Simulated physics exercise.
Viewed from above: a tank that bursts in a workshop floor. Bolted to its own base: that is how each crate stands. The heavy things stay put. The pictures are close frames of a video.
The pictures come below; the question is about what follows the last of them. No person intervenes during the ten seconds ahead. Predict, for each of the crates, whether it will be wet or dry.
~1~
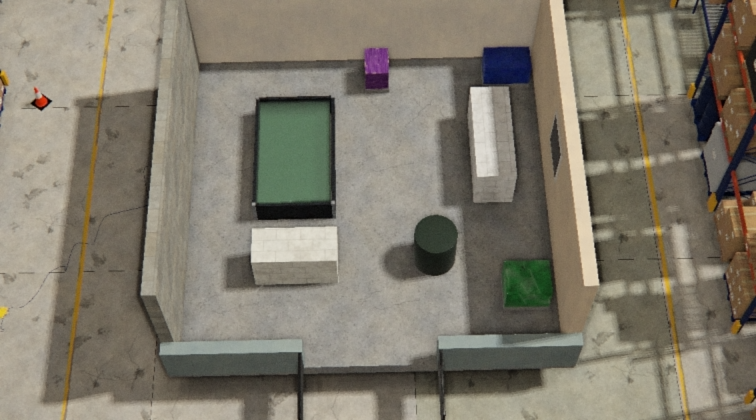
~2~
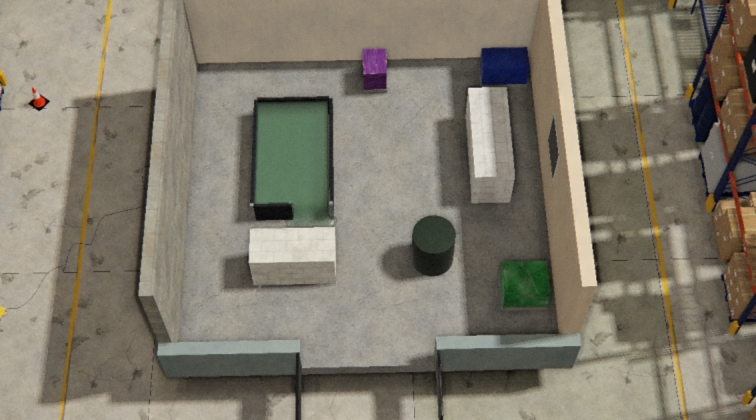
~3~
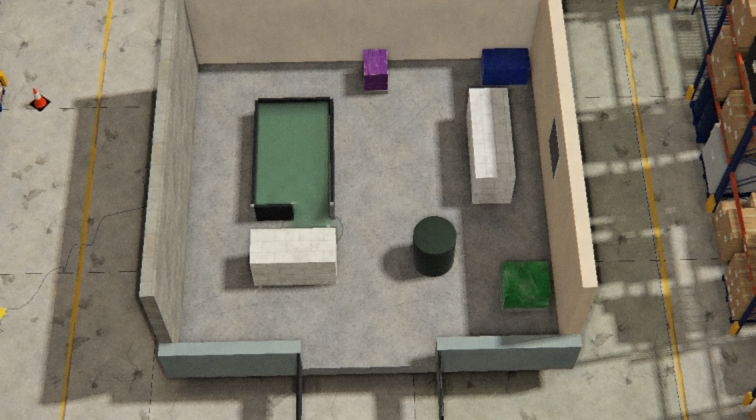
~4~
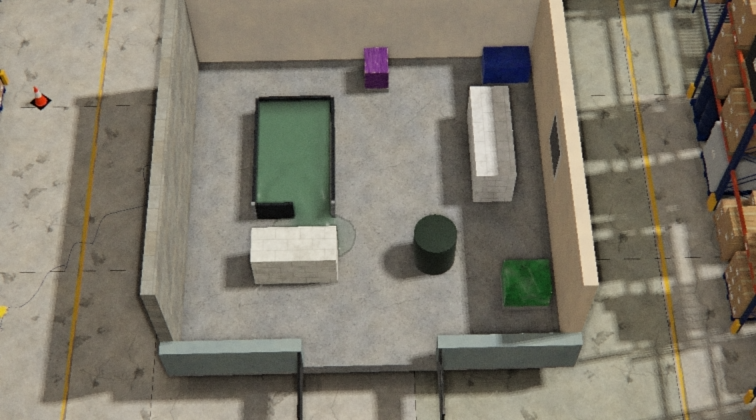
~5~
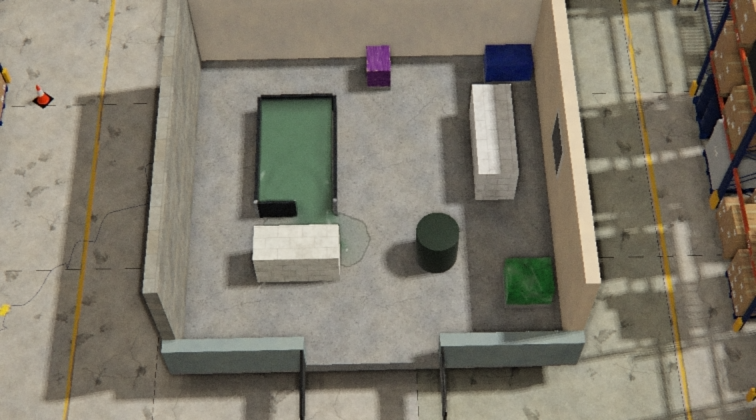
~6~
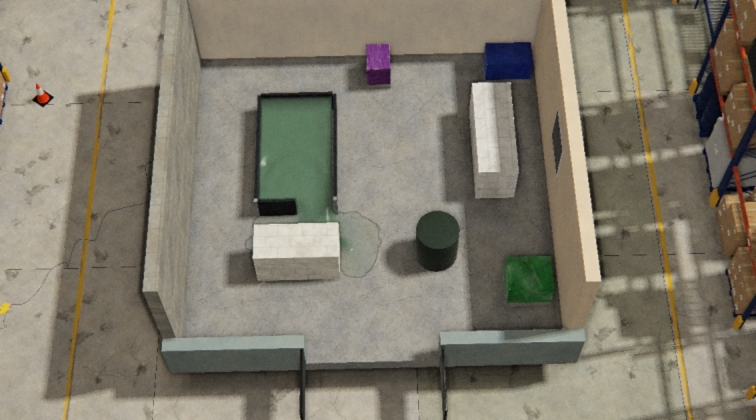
Result: Blue crate: A dry one; green crate: A dry one; purple crate: A dry one.
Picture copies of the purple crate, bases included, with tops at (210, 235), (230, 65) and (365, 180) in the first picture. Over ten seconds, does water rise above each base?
Is reached, then stays clear, then stays clear.
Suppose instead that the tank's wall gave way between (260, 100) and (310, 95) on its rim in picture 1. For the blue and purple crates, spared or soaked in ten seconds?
Within ten seconds the blue crate stays untouched and the purple crate is drenched.
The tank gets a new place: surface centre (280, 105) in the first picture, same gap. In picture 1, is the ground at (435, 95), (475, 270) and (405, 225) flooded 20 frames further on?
The first spot is not reached, the second not reached, and the third inundated.
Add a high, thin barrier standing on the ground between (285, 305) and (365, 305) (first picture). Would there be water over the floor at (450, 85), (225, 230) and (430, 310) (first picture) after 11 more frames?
Outcome by spot, in order - unwatered, watered, watered.
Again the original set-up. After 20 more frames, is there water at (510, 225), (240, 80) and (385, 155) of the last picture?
Result by point, in sequence: Waterlogged, then unwetted, then unwetted.
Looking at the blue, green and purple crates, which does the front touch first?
I'd pick the one in green.
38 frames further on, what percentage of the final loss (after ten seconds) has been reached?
Roughly 50 %.
A moment on, water covers 10 % of the floor; the blue crate not reached, the green crate not reached, the purple crate not reached.
Next, water covers 25 % of the floor; the blue crate not reached, the green crate not reached, the purple crate not reached.
Then, water covers 40 % of the floor; the blue crate not reached, the green crate water round its plinth, the purple crate not reached.
Later, water covers 65 % of the floor; the blue crate water round its plinth, the green crate water round its plinth, the purple crate water round its plinth.
In the end, water covers 90 % of the floor; the blue crate stayed above the water, the green crate stayed above the water, the purple crate stayed above the water.
